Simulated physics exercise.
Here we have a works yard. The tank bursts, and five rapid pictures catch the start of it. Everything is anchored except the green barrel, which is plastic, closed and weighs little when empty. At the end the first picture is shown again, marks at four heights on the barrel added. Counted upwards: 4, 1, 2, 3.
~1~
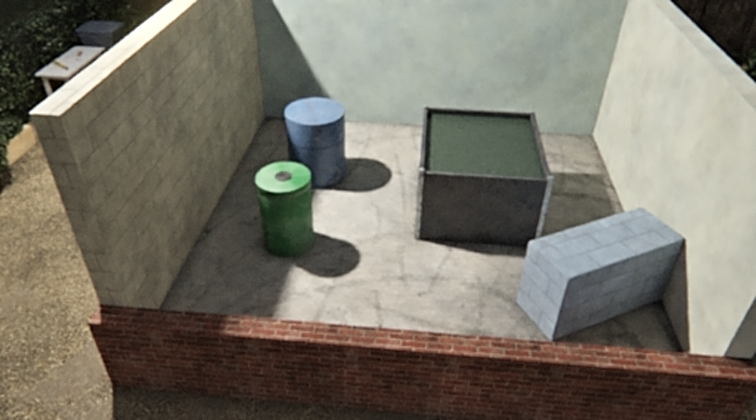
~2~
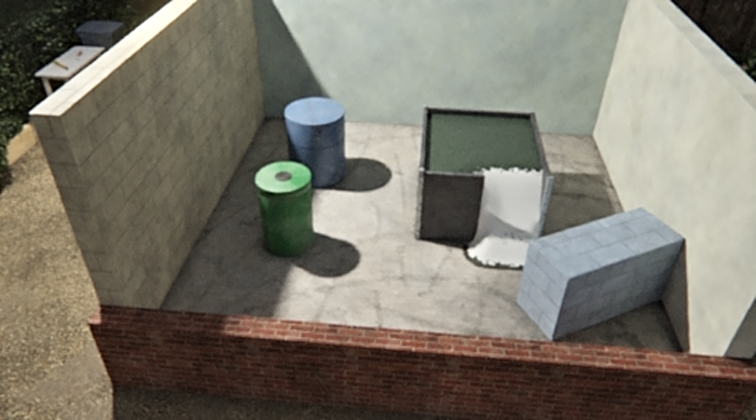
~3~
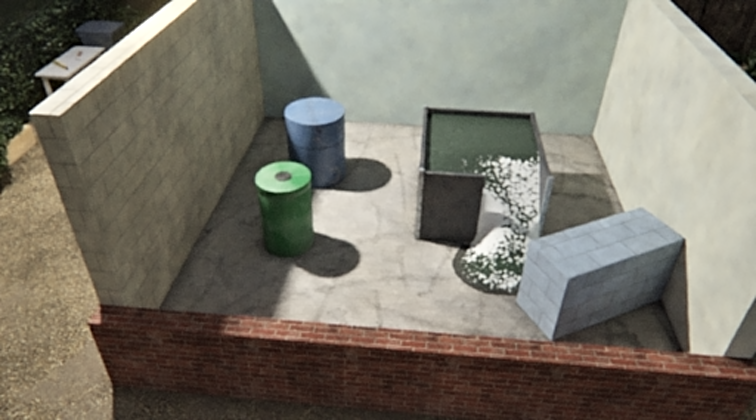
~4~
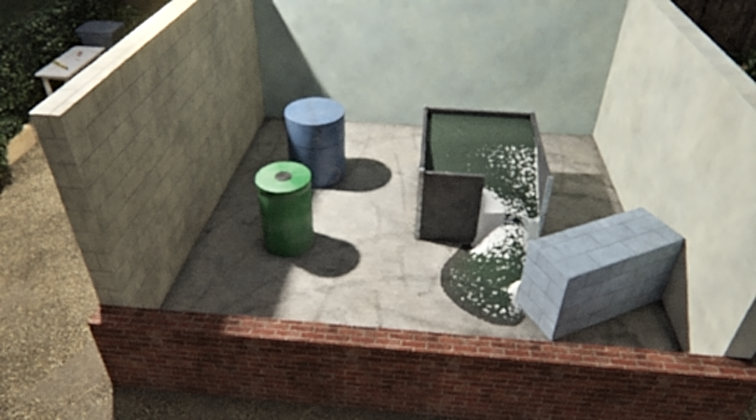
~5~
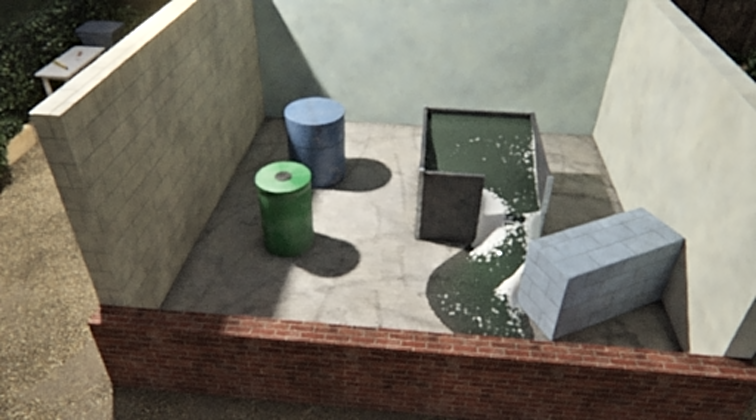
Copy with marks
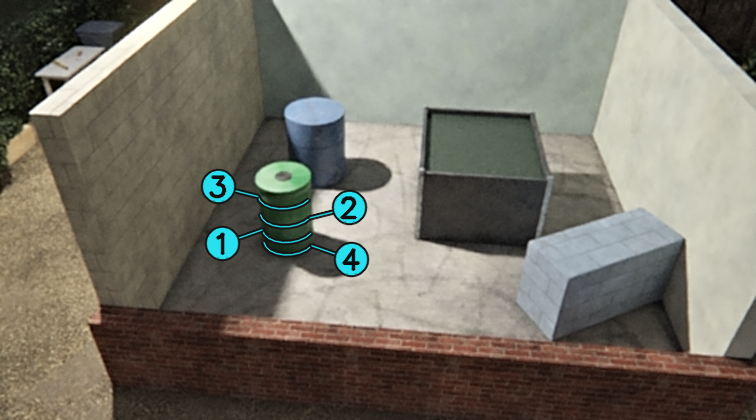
Water pours from a gap in the front of a dark tank in a walled yard, foaming beside a pale block, and its dark pool spreads across the ground towards the left while the green and blue barrels stay still.
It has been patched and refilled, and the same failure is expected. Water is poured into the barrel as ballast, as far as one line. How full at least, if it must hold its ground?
Choose 1.
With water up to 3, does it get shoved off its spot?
No, not at all.
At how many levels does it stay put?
Three of the four.
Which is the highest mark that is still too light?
That would be 4.
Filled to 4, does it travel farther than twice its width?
No.
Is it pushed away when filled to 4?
Yes, it does.
In cyan, 1 at (282, 242); 2 at (280, 226); 3 at (278, 208); 4 at (283, 254); from the bottom up 4, 1, 2, 3.
With 1, it does not move.
With 2, it does not move.
With 3, it does not move.
With 4, it is pushed about half its own width away.
